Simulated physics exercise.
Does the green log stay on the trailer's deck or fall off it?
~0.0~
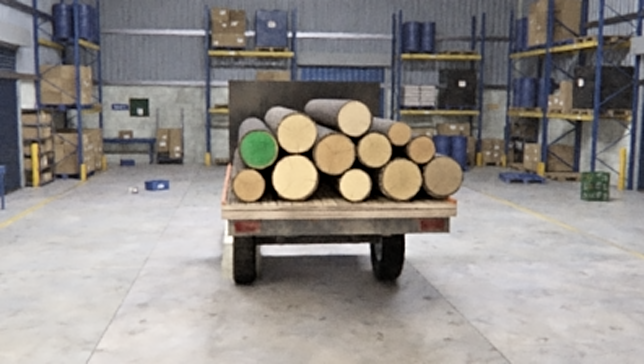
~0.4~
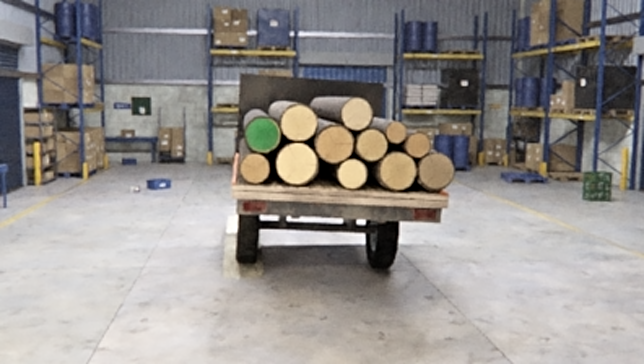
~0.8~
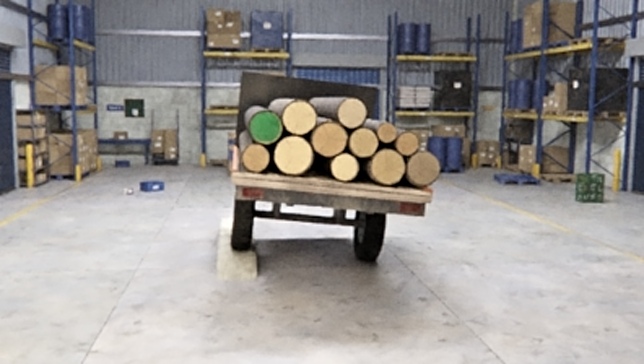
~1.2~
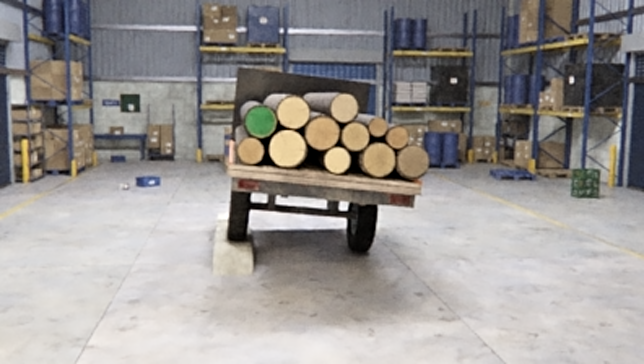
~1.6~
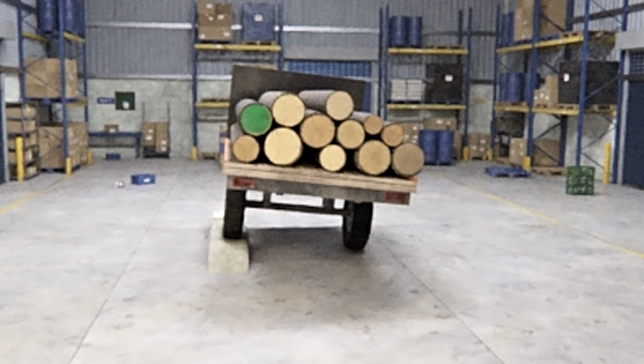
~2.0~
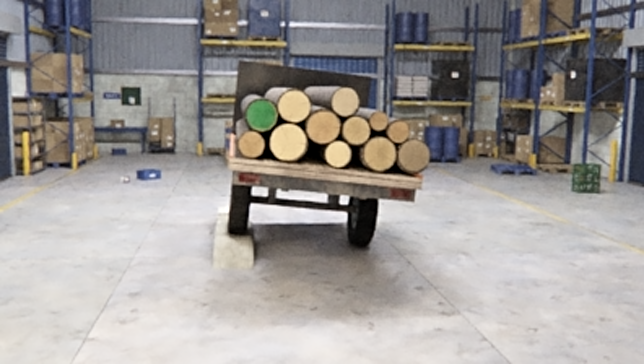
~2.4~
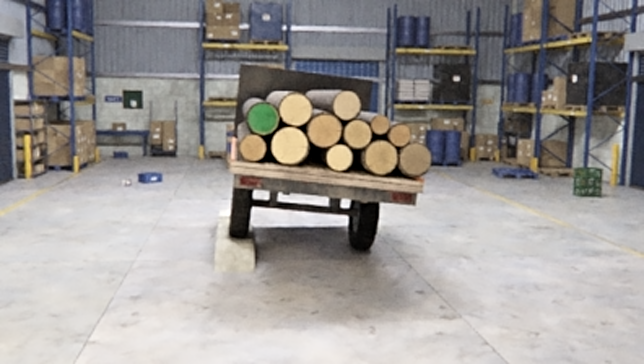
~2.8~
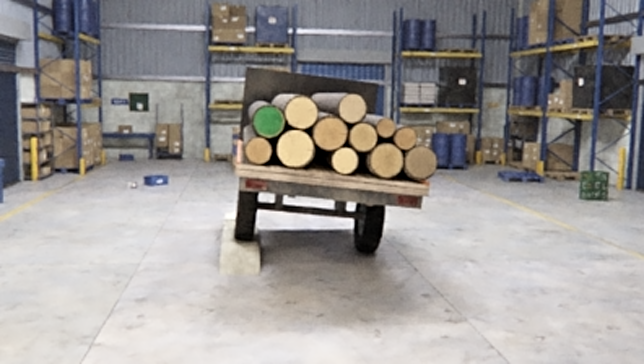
The green log stays on the deck, still resting at the upper left of the pile while the trailer stands tilted.
